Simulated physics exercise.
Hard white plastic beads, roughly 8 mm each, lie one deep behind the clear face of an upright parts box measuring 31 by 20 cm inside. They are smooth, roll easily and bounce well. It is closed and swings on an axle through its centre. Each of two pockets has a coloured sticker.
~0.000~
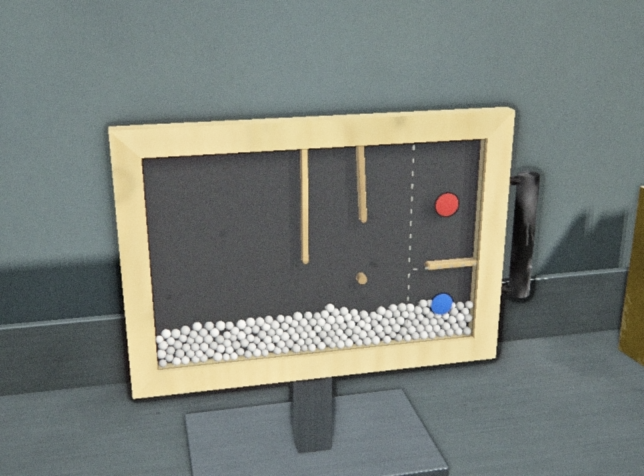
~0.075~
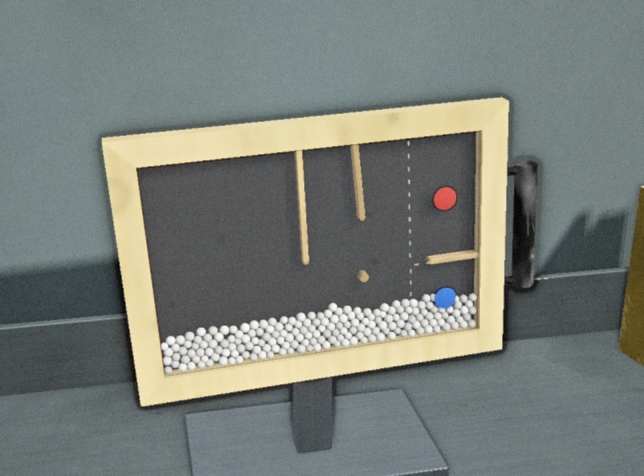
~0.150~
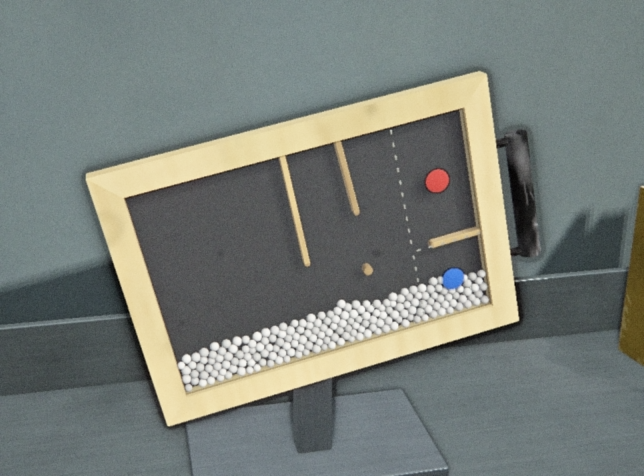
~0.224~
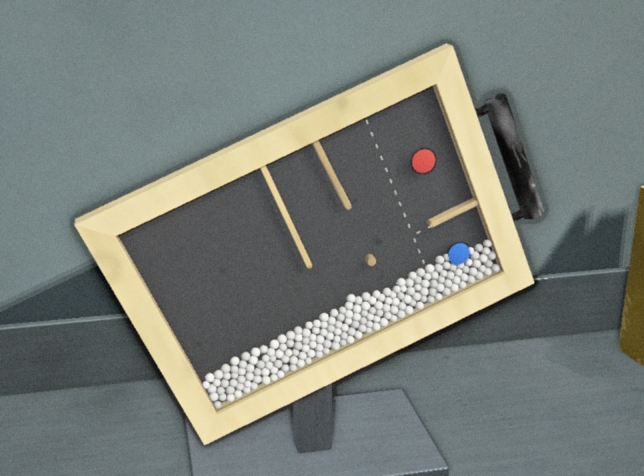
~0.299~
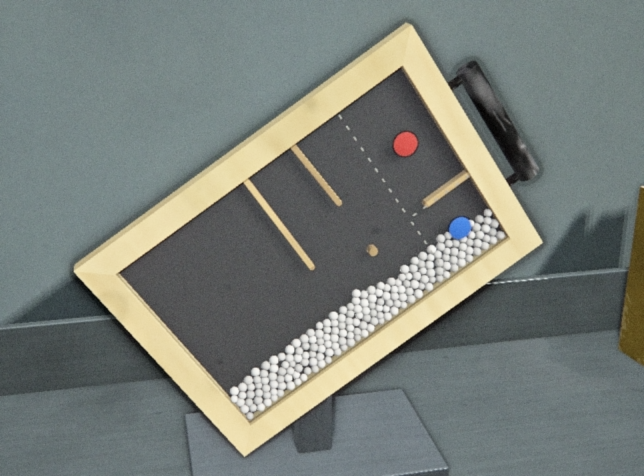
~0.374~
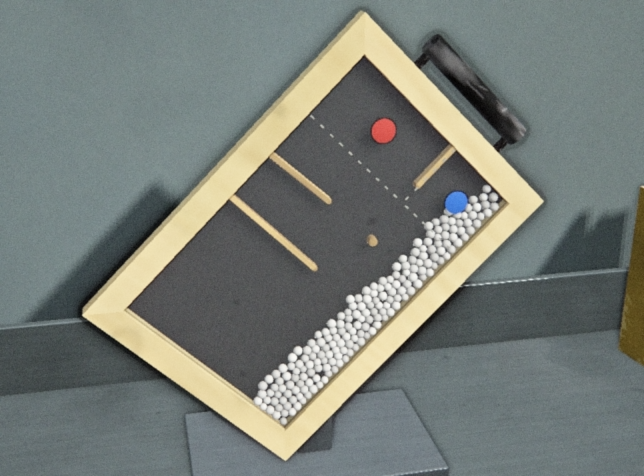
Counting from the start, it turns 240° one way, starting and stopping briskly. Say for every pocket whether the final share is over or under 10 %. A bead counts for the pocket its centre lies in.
Red pocket: Over; blue pocket: Under 10 %.
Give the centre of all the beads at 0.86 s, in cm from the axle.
About 5 cm right and 11 cm below.
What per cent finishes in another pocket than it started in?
Some 40 per cent.
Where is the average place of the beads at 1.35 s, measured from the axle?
About 11 cm right and 3 cm below.
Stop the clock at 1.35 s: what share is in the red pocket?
Some 0 per cent.
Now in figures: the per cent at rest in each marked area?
Red pocket: 15; blue pocket: 0.
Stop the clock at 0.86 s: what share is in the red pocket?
Roughly 0 per cent.
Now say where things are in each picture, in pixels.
Level; about 190 beads; load centre (320, 332); top bead (330, 308); red (447, 205), blue (442, 304), in the first picture.
Turned 3° anticlockwise; load centre (324, 331); top bead (447, 295); 1 fixed peg, one at (363, 276), in the second picture.
Turned 12° anticlockwise; load centre (336, 328); top bead (481, 274); wall ends (432, 244), (356, 211), (306, 262), in the third picture.
Turned 23° anticlockwise; load centre (351, 323); top bead (487, 243), in the fourth picture.
Turned 34° anticlockwise; load centre (363, 316); top bead (488, 213), in the fifth picture.
Turned 45° anticlockwise; load centre (367, 314); top bead (487, 189); red (384, 131), blue (456, 203), in the sixth picture.
After 0.86 s, it stands 117° anticlockwise; the beads' middle is 5 cm right of and 11 cm below the centre; nothing in the marked areas.
After 1.35 s, it has come round 189° anticlockwise; the beads' middle is 11 cm right of and 3 cm below the centre; nothing in the marked areas.
After 1.76 s, it has come round 240° anticlockwise; the beads' middle is 8 cm right of and 4 cm above the centre; nothing in the marked areas.
All still by 3.4 s, it has come round 240° anticlockwise; red 15 %, blue 0 %, elsewhere 85 %.
